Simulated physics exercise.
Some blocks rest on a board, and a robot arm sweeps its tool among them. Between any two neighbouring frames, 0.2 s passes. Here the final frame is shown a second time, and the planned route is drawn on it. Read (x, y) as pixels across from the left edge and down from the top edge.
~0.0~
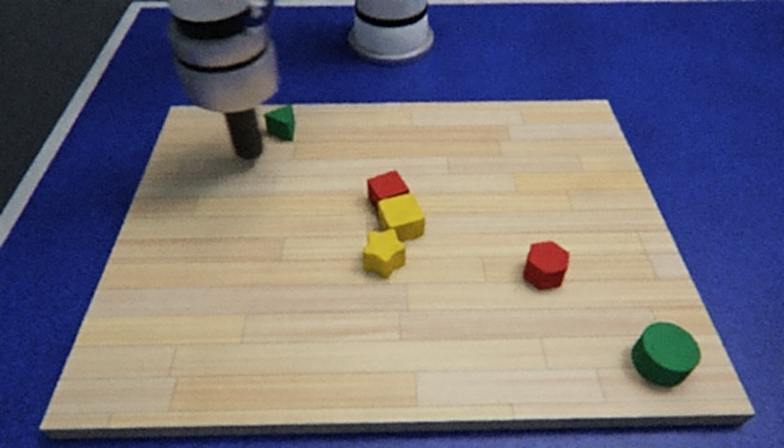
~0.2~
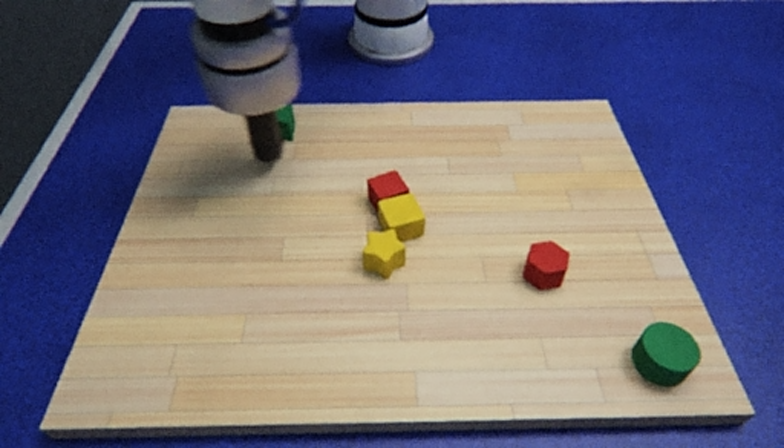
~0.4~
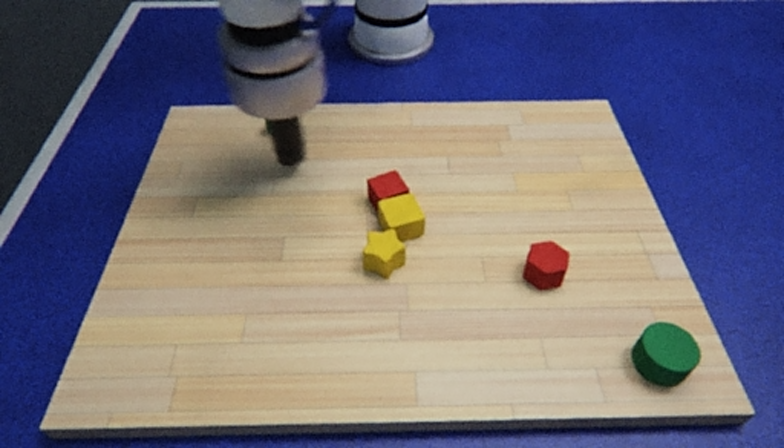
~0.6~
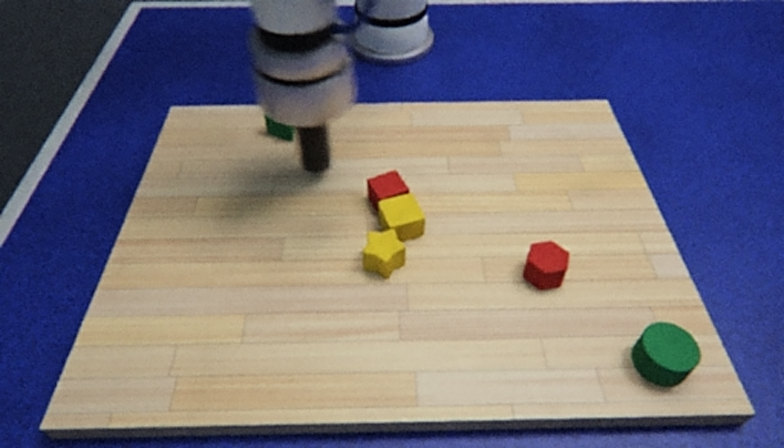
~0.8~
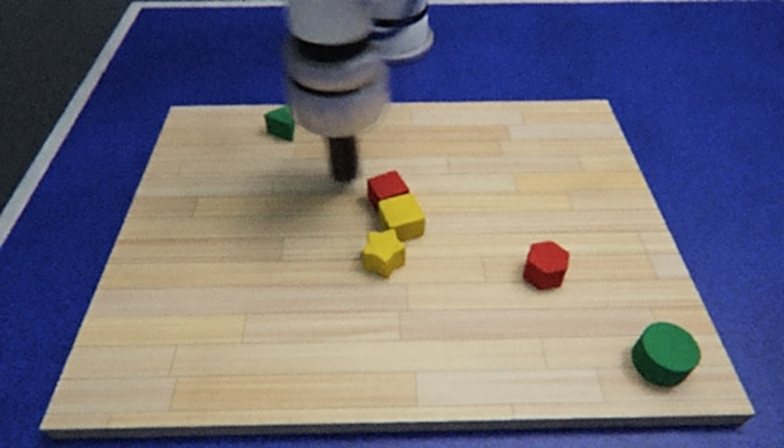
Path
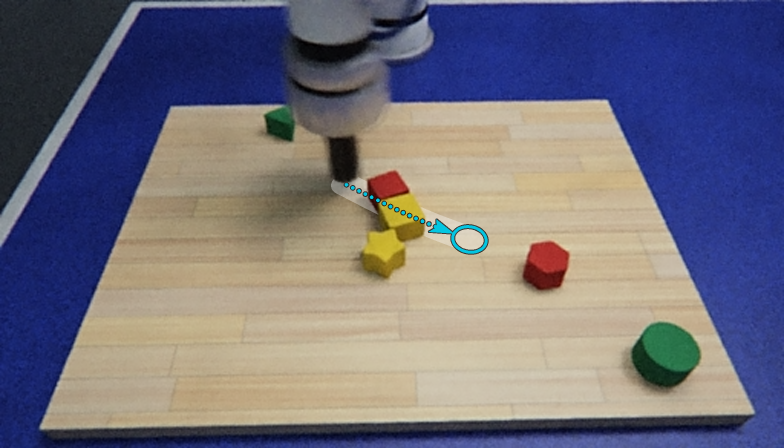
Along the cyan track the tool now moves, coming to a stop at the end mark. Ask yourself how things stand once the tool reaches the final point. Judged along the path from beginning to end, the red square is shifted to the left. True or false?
False
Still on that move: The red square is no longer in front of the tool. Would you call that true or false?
That statement is not accurate.
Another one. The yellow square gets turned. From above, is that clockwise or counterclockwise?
Viewed from above: Clockwise.
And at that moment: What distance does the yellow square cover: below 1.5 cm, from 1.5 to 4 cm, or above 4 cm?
It shifts by more than 4 cm.
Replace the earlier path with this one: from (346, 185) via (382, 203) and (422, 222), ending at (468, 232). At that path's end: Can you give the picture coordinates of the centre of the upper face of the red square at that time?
At the end it should sit near (493, 241).
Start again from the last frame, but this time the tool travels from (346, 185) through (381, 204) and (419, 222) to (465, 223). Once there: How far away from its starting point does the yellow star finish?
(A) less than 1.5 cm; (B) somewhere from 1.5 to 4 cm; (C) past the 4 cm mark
A - less than 1.5 cm.
The drawn path runs from (346, 185) by way of (403, 213) to (469, 239).
On the path given first. One third of the way, tool (384, 192); yellow star (384, 246), turned 10° clockwise; red square (417, 200); yellow square (425, 227).
Two thirds of the way, tool (425, 211); yellow star (384, 246), turned 10° clockwise; red square (457, 225), turned 30° clockwise; yellow square (449, 254), turned 20° clockwise.
At the end, tool (471, 228); yellow star (384, 246), turned 10° clockwise; red square (497, 243), turned 80° clockwise; yellow square (451, 257), turned 35° clockwise; red hexagonal block not moved.
